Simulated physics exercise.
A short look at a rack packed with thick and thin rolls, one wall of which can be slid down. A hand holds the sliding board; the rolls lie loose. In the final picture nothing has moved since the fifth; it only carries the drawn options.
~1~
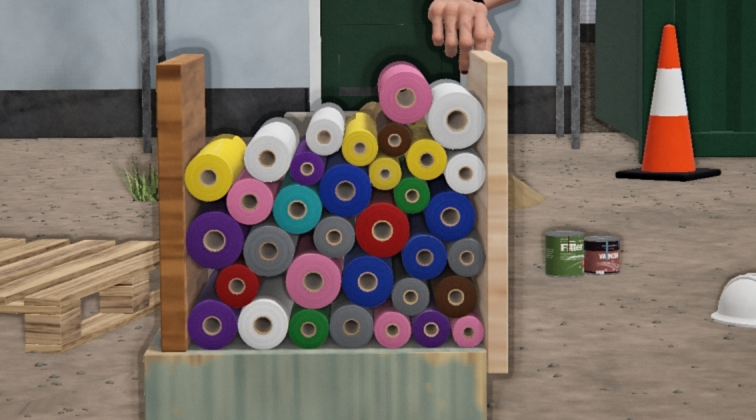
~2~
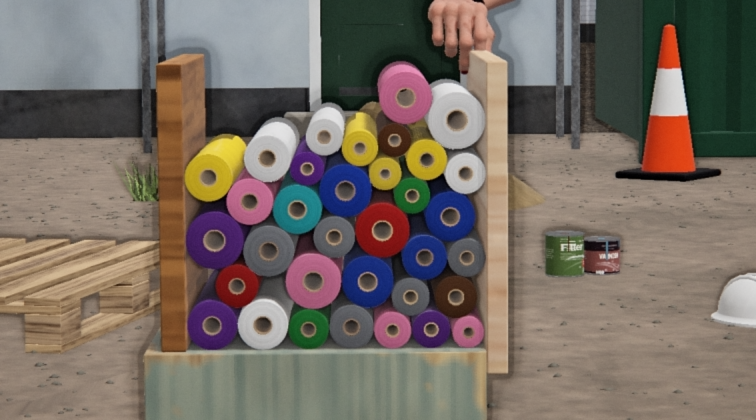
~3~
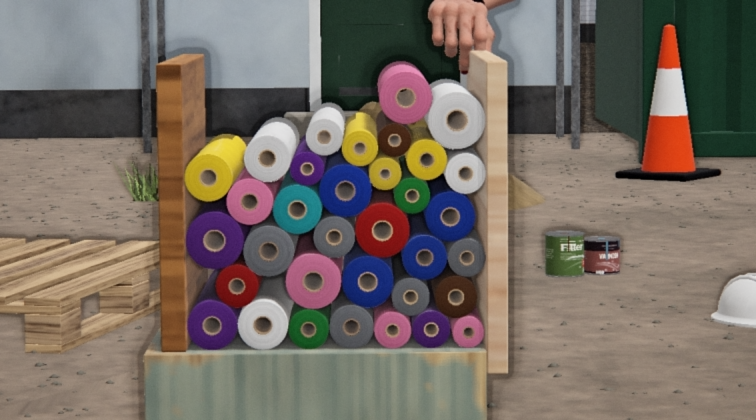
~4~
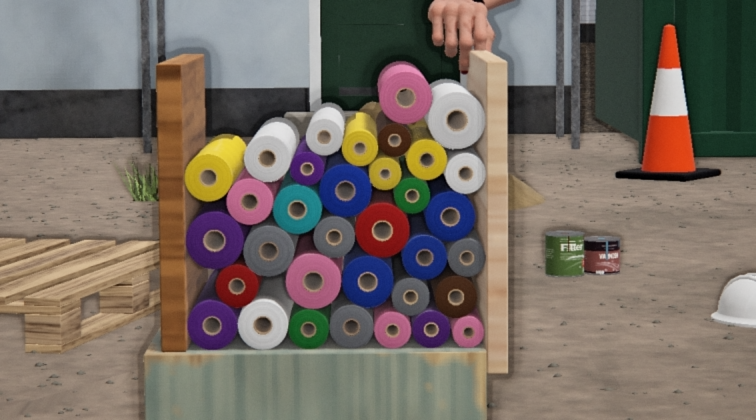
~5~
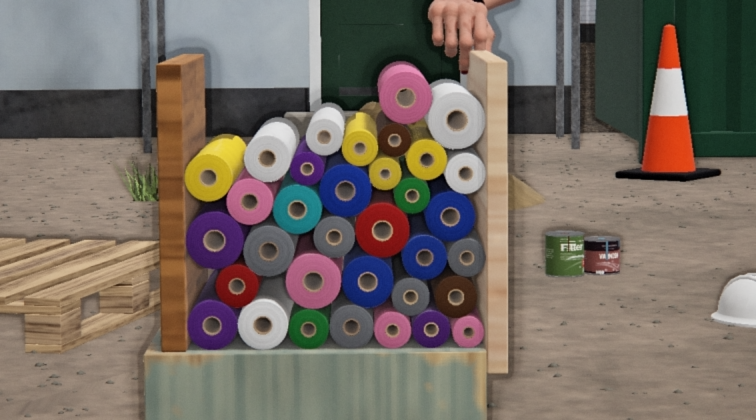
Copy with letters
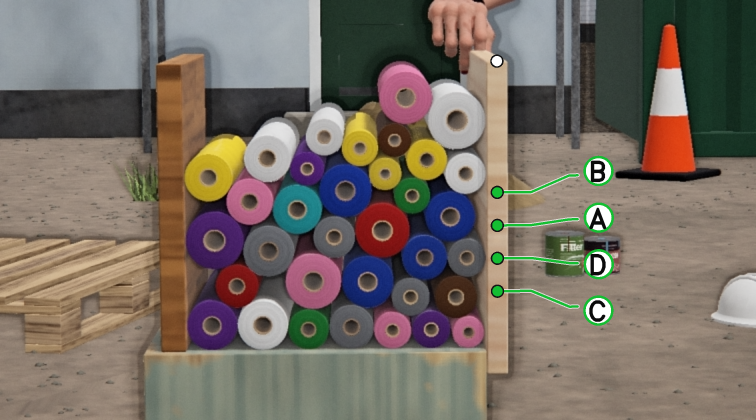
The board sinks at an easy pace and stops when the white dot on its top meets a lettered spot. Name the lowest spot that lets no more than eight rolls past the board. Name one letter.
At most to D.
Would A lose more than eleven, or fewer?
At A, fewer than eleven.
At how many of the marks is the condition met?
Three of them.
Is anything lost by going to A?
At A: Yes.
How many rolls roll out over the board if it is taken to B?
At B the number is two.
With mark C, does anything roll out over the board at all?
At C: Yes.
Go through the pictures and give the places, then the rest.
The first picture shows a grey roll (467, 258); a red roll (382, 230); a white roll (465, 173).
The second picture shows a white roll (465, 173); a yellow roll (426, 160).
The third picture shows a brown roll (395, 140); side board (486, 199).
The fourth picture shows a purple roll (212, 325); a purple roll (431, 329).
The fifth picture shows a grey roll (467, 258); a red roll (382, 230); a white roll (465, 173).
On the copy, A at (498, 226); B at (498, 193); C at (498, 291); D at (498, 258); the white dot at (497, 61).
On D. First, top of the board (486, 147).
Then, top of the board (486, 245).
Finally, top of the board (486, 257), six out over the board.
By contrast, A three out over the board; B two out over the board; C more than eight out over the board.
